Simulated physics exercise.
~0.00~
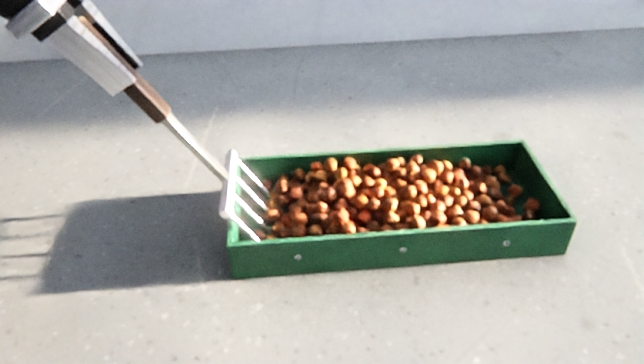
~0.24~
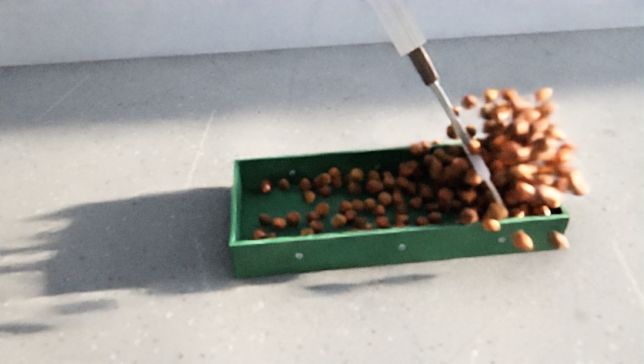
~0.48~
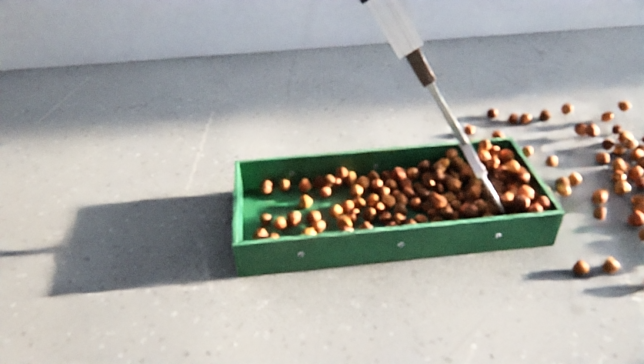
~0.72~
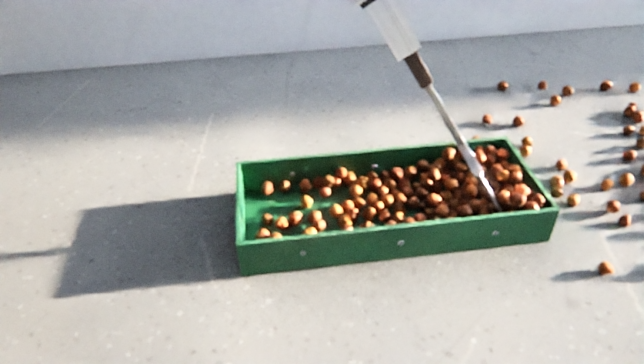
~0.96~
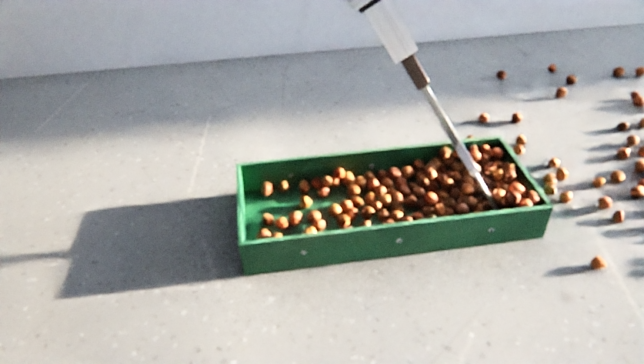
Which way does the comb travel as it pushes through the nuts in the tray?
The comb moves to the right, from the left end of the tray toward its right end.
